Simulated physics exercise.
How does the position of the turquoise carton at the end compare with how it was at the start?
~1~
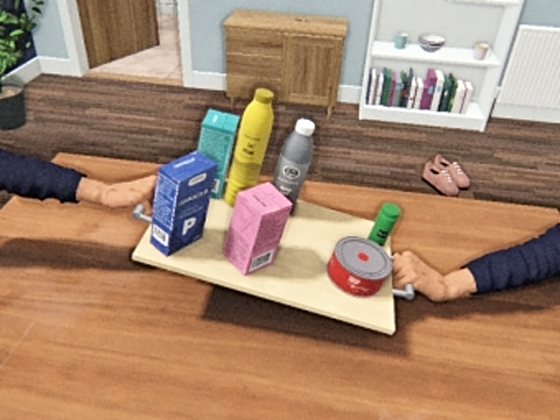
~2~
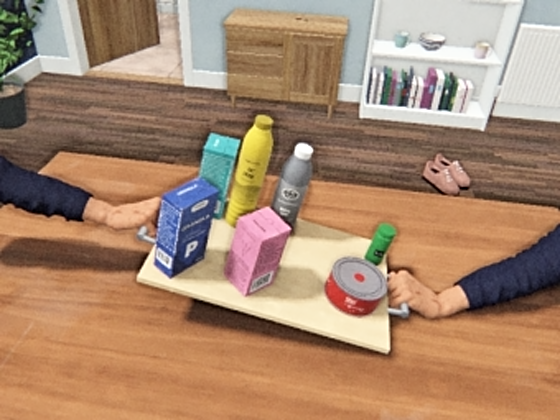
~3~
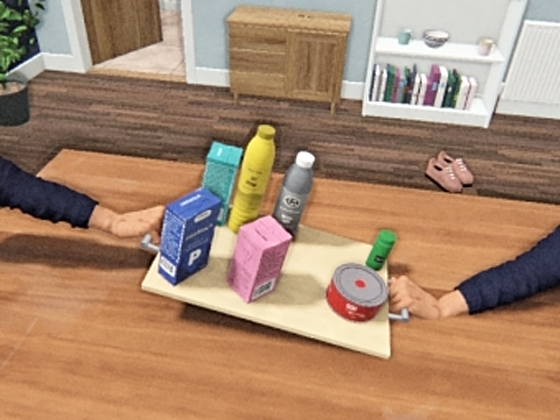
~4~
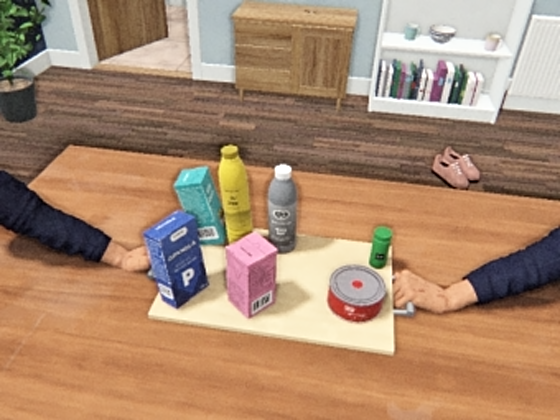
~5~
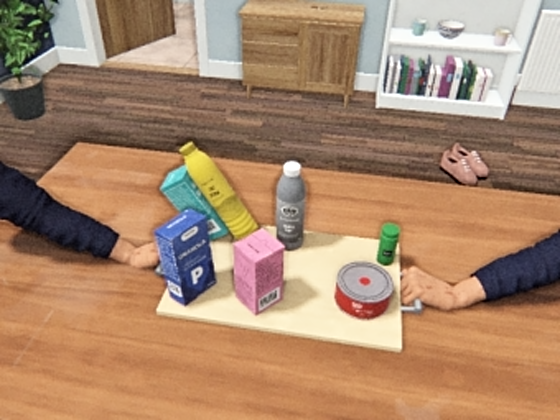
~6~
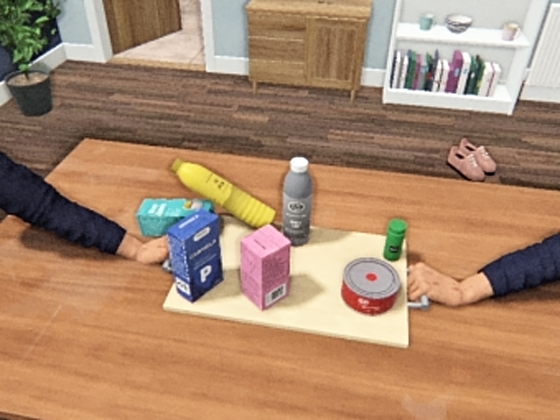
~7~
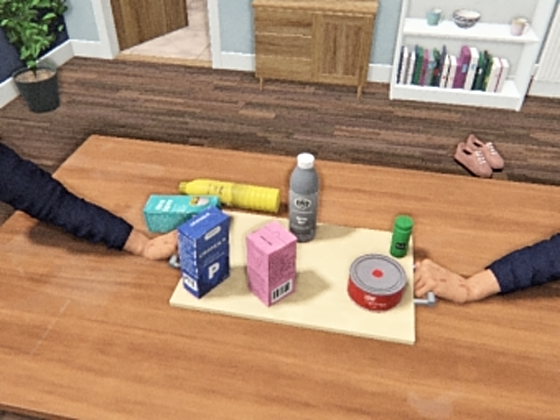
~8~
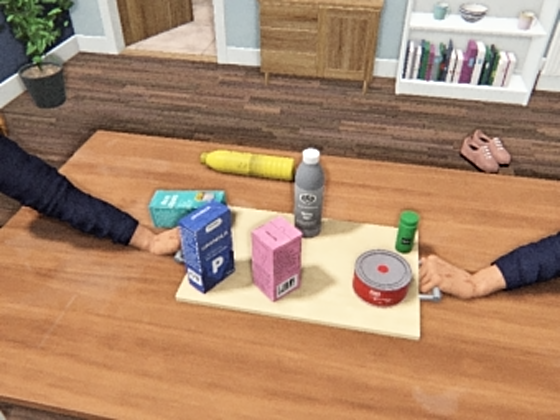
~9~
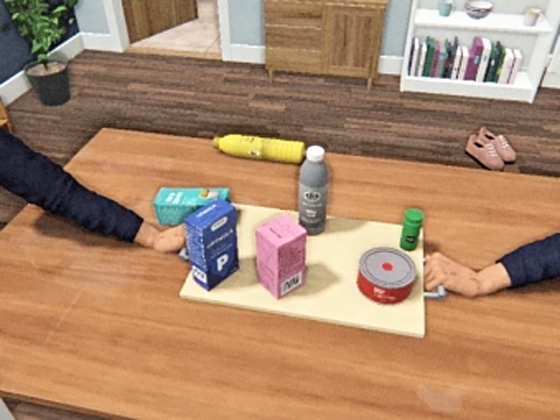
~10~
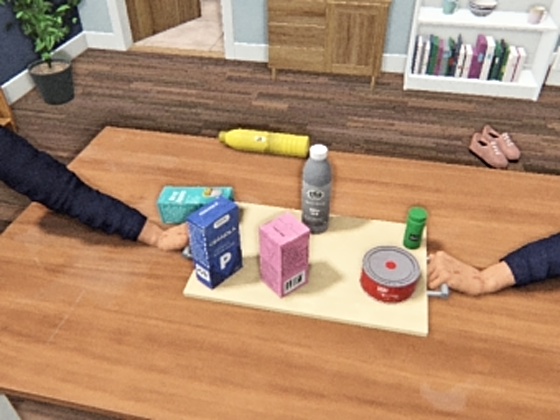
At the start the turquoise carton is leaning on the tilted tray, and at the end it is lying on its side.
